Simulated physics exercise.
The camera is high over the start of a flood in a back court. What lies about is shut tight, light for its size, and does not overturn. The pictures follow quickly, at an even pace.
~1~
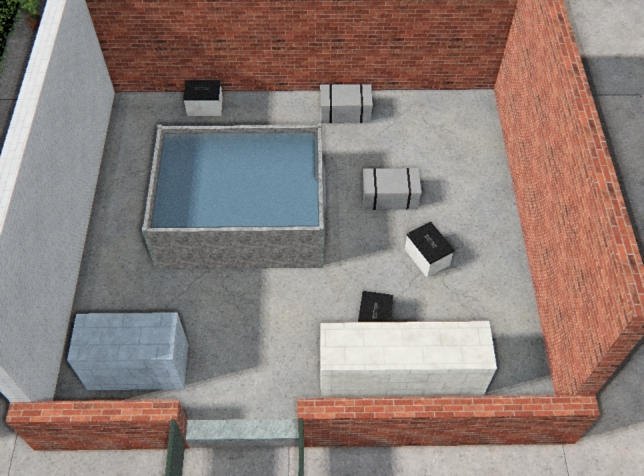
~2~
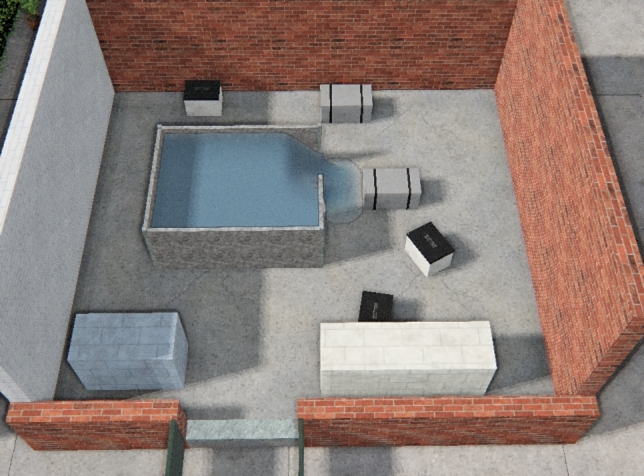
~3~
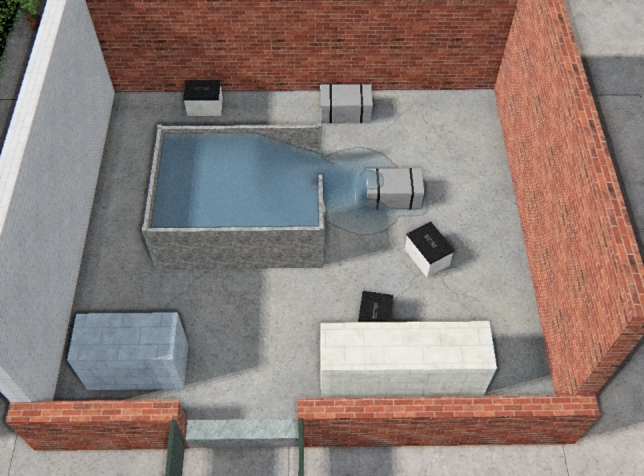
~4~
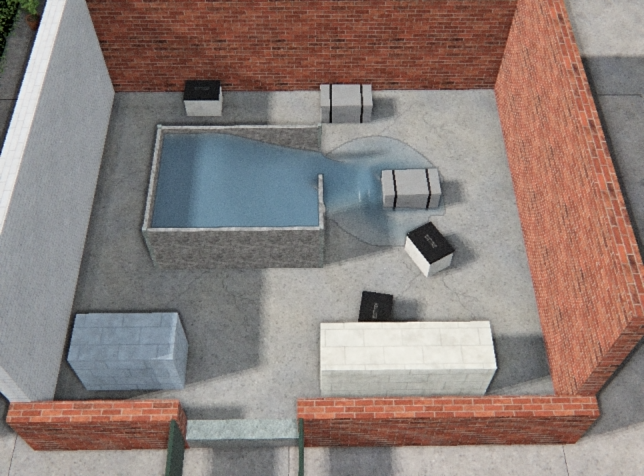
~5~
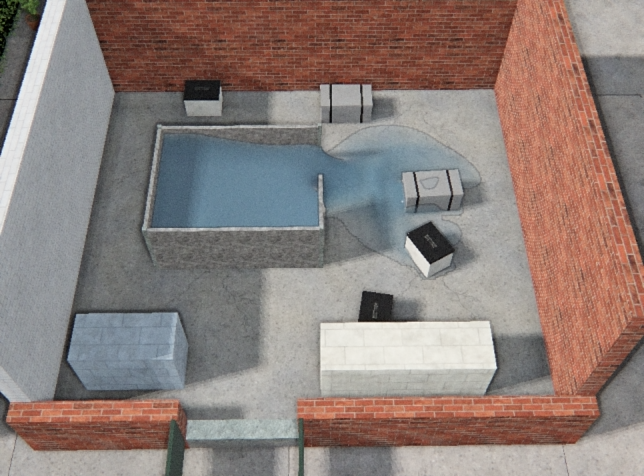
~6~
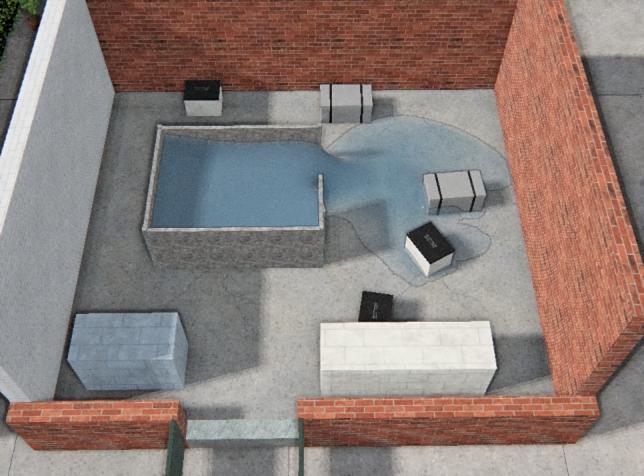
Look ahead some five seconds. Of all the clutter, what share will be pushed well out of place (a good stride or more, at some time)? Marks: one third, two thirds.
That comes to two thirds or more.
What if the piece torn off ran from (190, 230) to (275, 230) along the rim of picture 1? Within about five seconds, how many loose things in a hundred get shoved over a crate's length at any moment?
About 0 per cent.
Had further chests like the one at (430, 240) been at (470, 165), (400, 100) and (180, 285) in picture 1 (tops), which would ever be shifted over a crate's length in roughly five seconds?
In that order: Shifted that much, swept aside, no.
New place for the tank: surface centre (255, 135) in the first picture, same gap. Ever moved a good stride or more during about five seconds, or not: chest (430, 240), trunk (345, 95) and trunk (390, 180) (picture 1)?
One after the other: Swept aside, that far or more, no.
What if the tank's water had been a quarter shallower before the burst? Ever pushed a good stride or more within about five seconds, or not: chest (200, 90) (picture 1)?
Answer: Short of that.
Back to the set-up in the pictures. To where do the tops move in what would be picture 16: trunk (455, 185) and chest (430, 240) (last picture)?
Close to (497, 190) and (446, 282).
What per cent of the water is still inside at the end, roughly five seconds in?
Near 100 in a hundred.
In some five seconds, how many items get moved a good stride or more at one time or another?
That makes 5.
A moment on, 1 of 5 are well off their spots; 0 afloat.
Next, 2 of 5 are well off their spots; 0 afloat.
Later, 2 of 5 are well off their spots; 1 afloat.
In the end, 5 of 5 are well off their spots, and 5 have been at some point; 1 afloat.
